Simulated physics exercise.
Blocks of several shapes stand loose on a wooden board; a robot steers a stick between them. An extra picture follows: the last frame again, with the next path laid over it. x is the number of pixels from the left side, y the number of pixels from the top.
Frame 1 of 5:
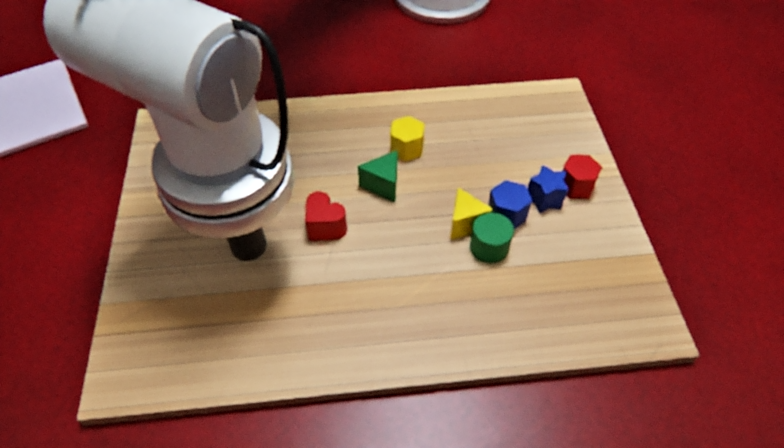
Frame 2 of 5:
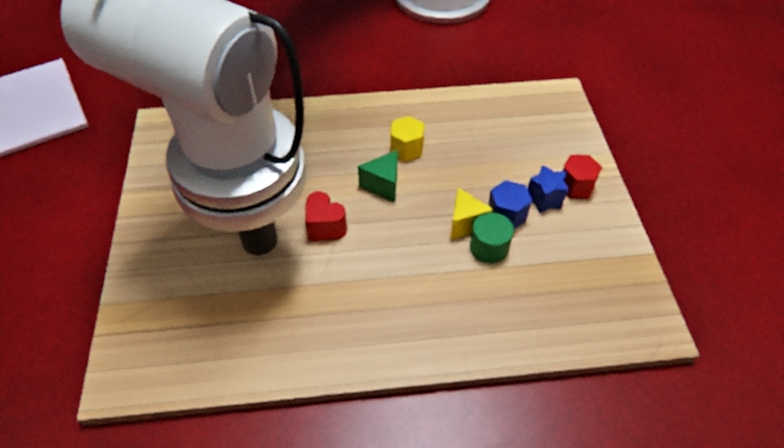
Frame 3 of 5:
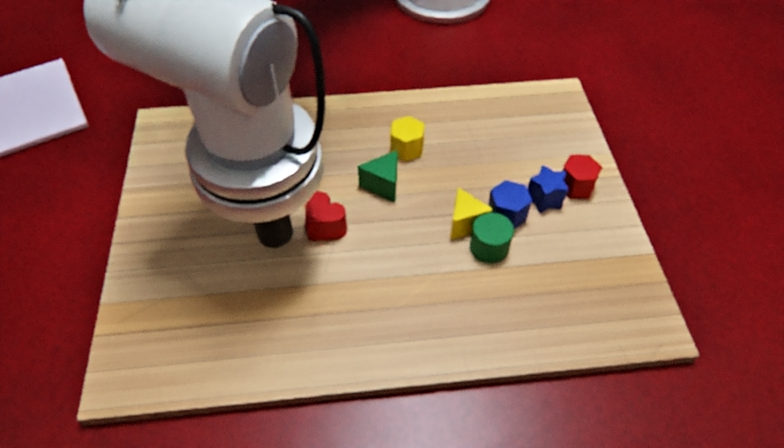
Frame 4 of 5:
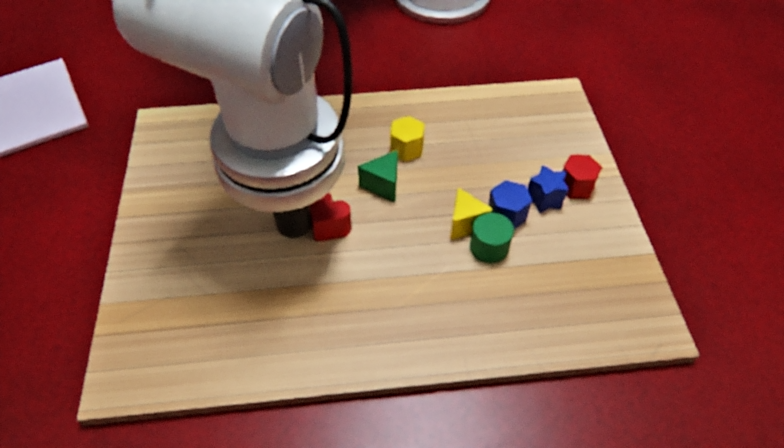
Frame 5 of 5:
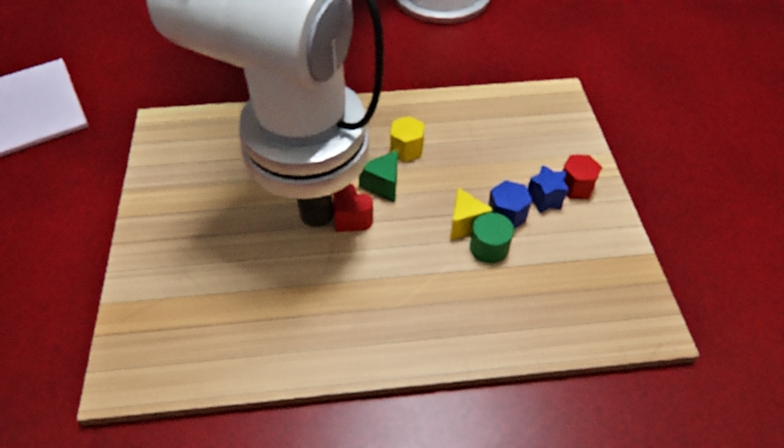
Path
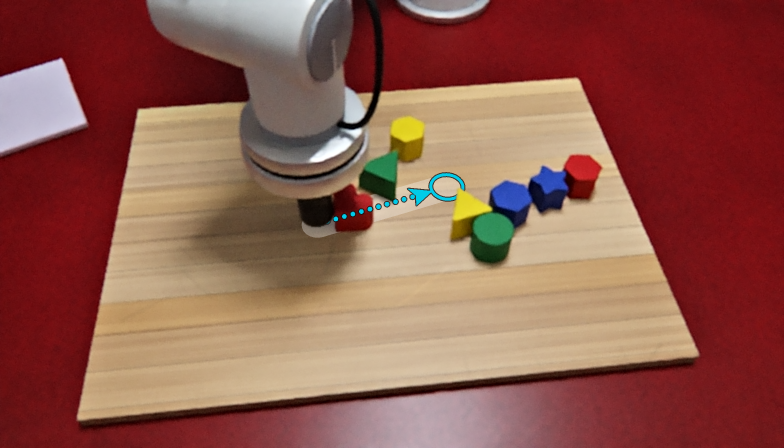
A white robot arm moving its dark stick rightward across a wooden board, nudging the red heart-shaped block toward the green triangular one.
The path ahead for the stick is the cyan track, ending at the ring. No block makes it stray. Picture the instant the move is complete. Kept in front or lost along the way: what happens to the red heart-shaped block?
I'm fairly sure the red heart-shaped block rides along ahead of the stick to the very end.
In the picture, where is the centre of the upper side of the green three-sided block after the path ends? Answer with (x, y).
So, by the moment the path ends, you'll find the top centre of the green three-sided block at (397, 157).
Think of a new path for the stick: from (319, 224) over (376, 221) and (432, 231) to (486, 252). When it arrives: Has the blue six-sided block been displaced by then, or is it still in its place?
It will end up elsewhere.
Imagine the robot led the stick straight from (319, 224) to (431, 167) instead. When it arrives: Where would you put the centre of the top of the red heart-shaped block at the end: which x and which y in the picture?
It will end up at (407, 189).
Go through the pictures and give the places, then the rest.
In the first frame, stick tip (249, 247); block tops, red heart-shaped block (323, 208); green three-sided block (383, 166); yellow three-sided block (468, 205); green cylinder (494, 228); blue six-sided block (511, 195).
In the second frame, stick (260, 241); blocks unchanged.
In the third frame, stick (275, 234); blocks unchanged.
In the fourth frame, stick (295, 225); red heart-shaped block (327, 207).
In the fifth frame, stick (317, 214); red heart-shaped block (350, 199); green three-sided block (383, 166); yellow three-sided block (468, 205); green cylinder (494, 228); blue six-sided block (511, 195).
Path on the board, from (319, 224) directly to (447, 187).
On the path given first. One third of the way, stick (364, 201); red heart-shaped block (398, 189), turned 10° anticlockwise; green three-sided block (390, 163), turned 25° anticlockwise.
Two thirds of the way, stick (406, 188); red heart-shaped block (440, 185), turned 20° clockwise; green three-sided block (396, 158), turned 40° anticlockwise.
At the end, stick (448, 176); red heart-shaped block (481, 177), turned 40° clockwise; green three-sided block (397, 157), turned 45° anticlockwise; yellow three-sided block (496, 204), turned 50° clockwise; green cylinder (498, 235); blue six-sided block (530, 199).
